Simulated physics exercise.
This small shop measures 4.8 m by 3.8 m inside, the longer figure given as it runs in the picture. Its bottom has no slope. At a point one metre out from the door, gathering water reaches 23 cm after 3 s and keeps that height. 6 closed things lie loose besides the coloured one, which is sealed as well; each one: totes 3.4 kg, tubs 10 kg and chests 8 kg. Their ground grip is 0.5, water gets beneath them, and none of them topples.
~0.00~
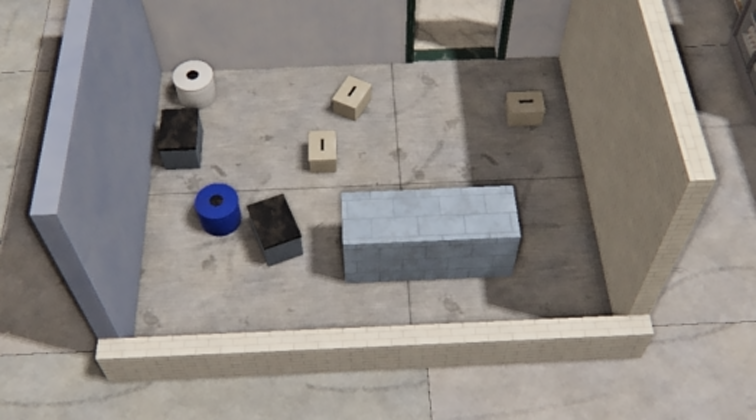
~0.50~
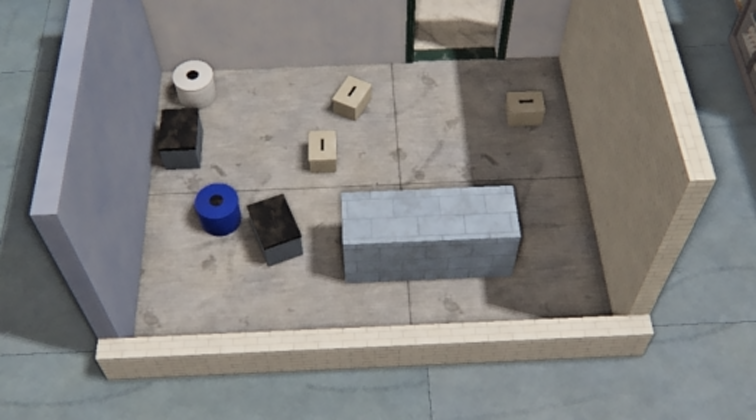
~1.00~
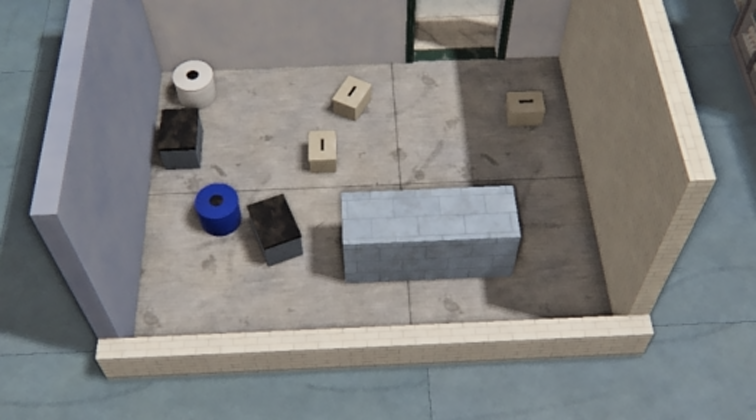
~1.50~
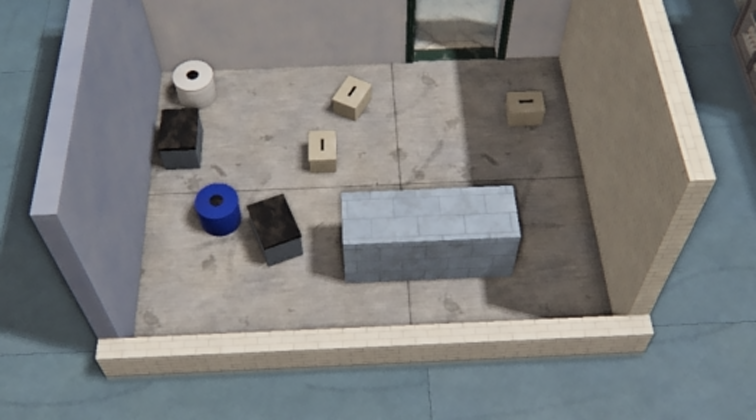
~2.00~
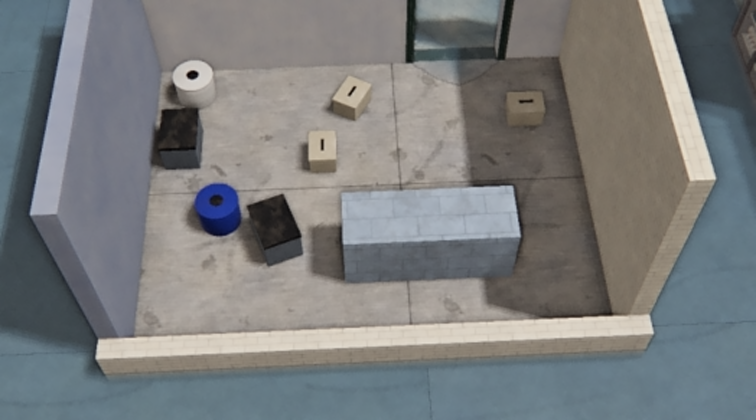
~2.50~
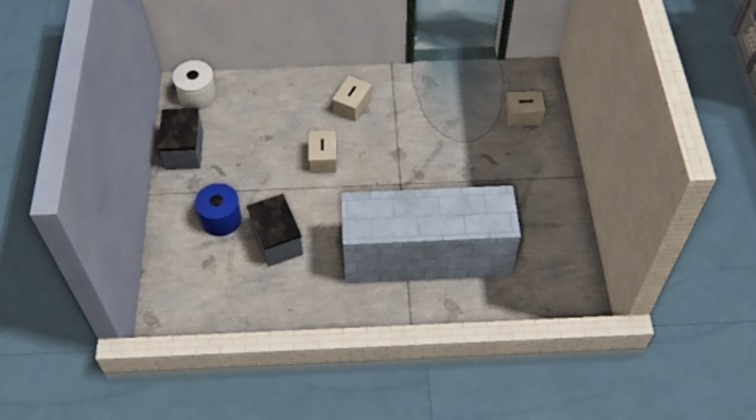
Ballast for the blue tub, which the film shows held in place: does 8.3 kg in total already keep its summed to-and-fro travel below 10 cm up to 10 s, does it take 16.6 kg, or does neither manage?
Larger mass.
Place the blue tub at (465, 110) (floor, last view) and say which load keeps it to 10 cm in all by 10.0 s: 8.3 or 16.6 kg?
Well, no option works.
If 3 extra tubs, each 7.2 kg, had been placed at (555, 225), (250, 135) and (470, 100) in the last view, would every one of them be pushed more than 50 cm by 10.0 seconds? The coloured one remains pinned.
In that order: Beyond it, within it, beyond it.
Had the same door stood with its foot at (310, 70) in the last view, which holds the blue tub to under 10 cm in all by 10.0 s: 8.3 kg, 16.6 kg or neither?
In that setup neither mass works.
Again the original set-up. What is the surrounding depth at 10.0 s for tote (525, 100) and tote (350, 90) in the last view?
About 11 and 3 cm.
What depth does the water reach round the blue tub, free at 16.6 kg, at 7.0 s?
About 4 cm.
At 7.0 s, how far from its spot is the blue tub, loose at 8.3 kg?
I'd put it at roughly 10 cm.
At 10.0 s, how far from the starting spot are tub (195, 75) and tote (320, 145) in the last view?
5 cm and 80 cm respectively.
After 3.5 s the blue tub would be 0 cm from its start with 8.3 kg and 0 cm from its start with 16.6 kg; 0 cm of water round it then.
After 4.5 s the blue tub would be 0 cm from its start with 8.3 kg and 0 cm from its start with 16.6 kg; 0 cm of water round it then.
After 7.0 s the blue tub would be 10 cm from its start with 8.3 kg and 0 cm from its start with 16.6 kg; 4 cm of water round it then.
After 10.0 s the blue tub would be 47 cm from its start with 8.3 kg and 0 cm from its start with 16.6 kg; 9 cm of water round it then.
